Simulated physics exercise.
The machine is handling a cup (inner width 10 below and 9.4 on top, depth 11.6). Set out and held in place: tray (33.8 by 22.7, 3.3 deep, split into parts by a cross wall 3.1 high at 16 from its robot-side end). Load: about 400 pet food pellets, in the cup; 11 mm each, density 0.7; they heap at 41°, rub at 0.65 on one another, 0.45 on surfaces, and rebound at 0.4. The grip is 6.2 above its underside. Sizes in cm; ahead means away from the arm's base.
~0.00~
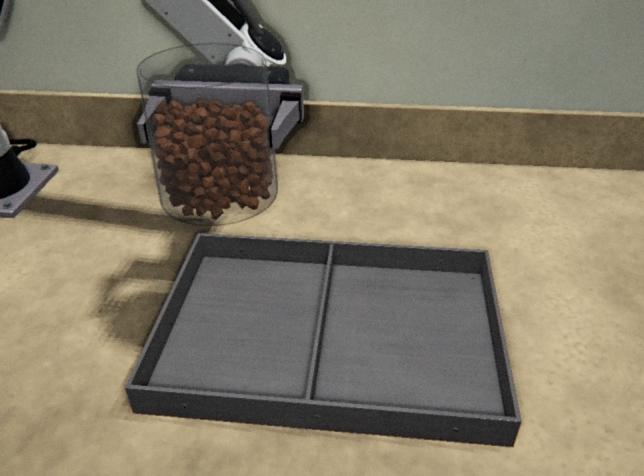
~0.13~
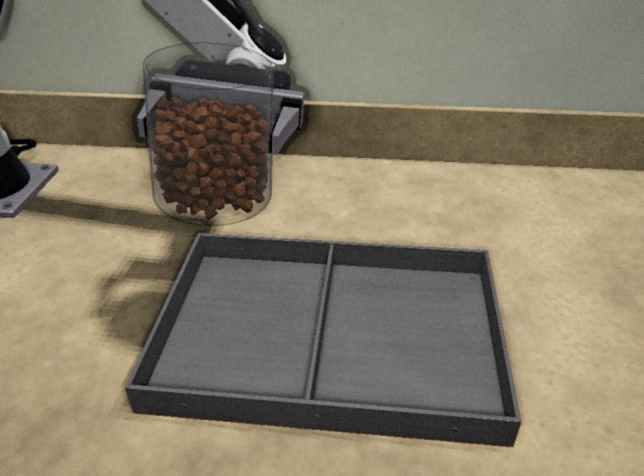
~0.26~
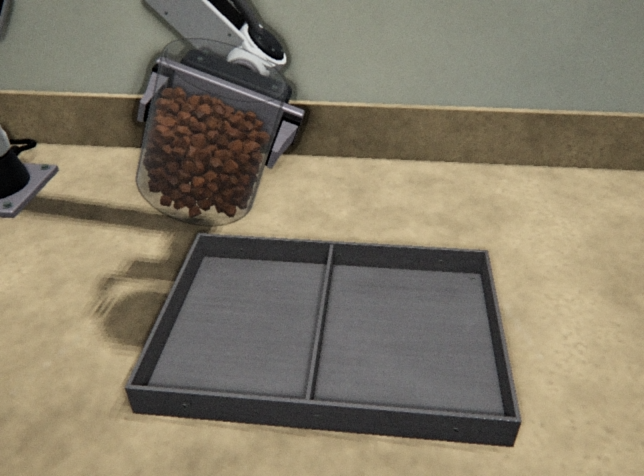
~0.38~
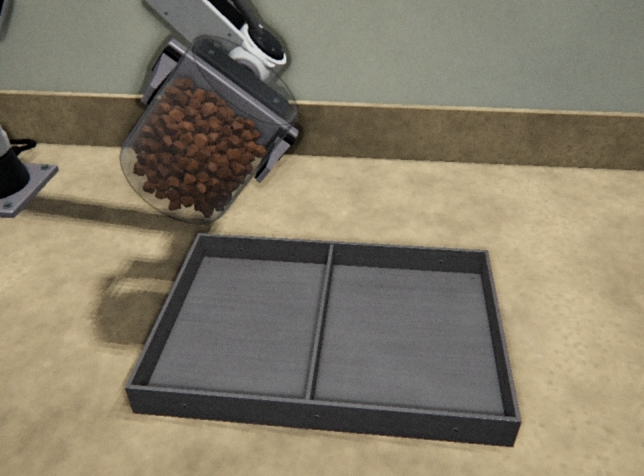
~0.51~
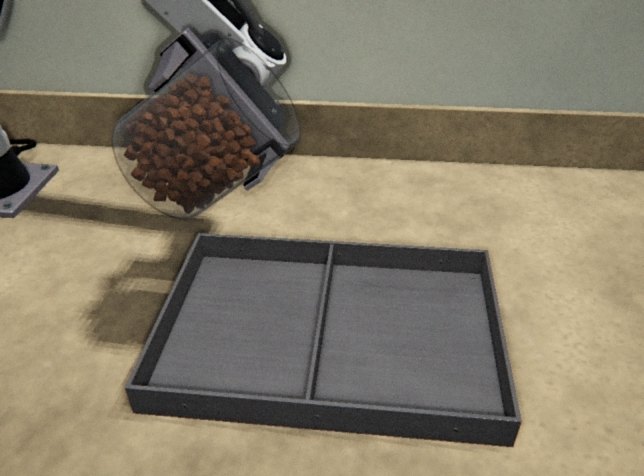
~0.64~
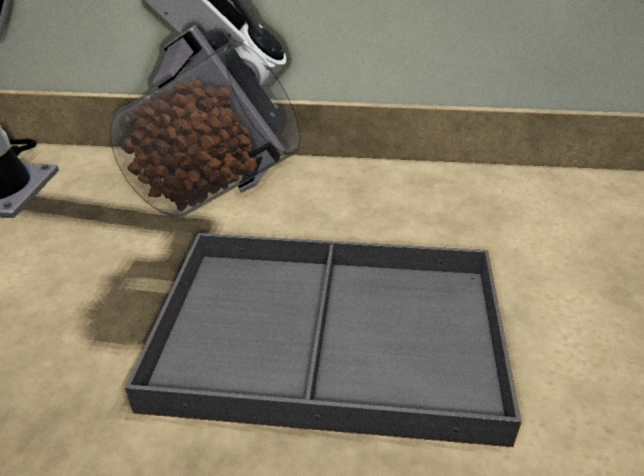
Robot arm holding a clear cup of reddish-brown pellets, gradually tilting it beside an empty, dark two-part tray on a tan surface.
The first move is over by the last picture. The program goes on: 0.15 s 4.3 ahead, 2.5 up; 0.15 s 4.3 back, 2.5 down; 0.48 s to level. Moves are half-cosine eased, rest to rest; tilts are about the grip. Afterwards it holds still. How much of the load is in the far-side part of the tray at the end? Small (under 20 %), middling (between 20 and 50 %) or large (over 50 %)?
A small share, under 20 %, ends in the far-side part of the tray.
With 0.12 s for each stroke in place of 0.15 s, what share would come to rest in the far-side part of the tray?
In that case some 15 per cent.
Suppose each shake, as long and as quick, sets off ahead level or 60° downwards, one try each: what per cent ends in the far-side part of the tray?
Some 0 and 0 per cent.
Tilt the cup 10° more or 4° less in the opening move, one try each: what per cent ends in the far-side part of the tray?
About 10 and 0 per cent.
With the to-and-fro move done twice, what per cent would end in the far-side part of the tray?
In that case some 5 per cent.
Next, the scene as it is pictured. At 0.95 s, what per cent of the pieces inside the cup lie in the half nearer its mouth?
Some 35 per cent.
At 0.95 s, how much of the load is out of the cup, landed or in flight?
Some 5 per cent.
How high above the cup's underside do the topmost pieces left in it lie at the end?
Some 10.0 cm.
By 0.95 s, tilted 58° forward, highest piece 25 above the table; 390 in the cup, 11 in flight or on a rim.
By 1.26 s, tilted 14° forward, highest piece 28 above the table; 386 in the cup, 14 in the far-side part, 1 in the robot-side part.
By 1.62 s, level, highest piece 27 above the table; 386 in the cup, 14 in the far-side part, 1 in the robot-side part.
By 2.67 s, level, highest piece 27 above the table; 386 in the cup, 14 in the far-side part, 1 in the robot-side part.
Final count, 386 in the cup, 14 in the far-side part, 1 in the robot-side part. That is 3 % in the far-side part of the tray.
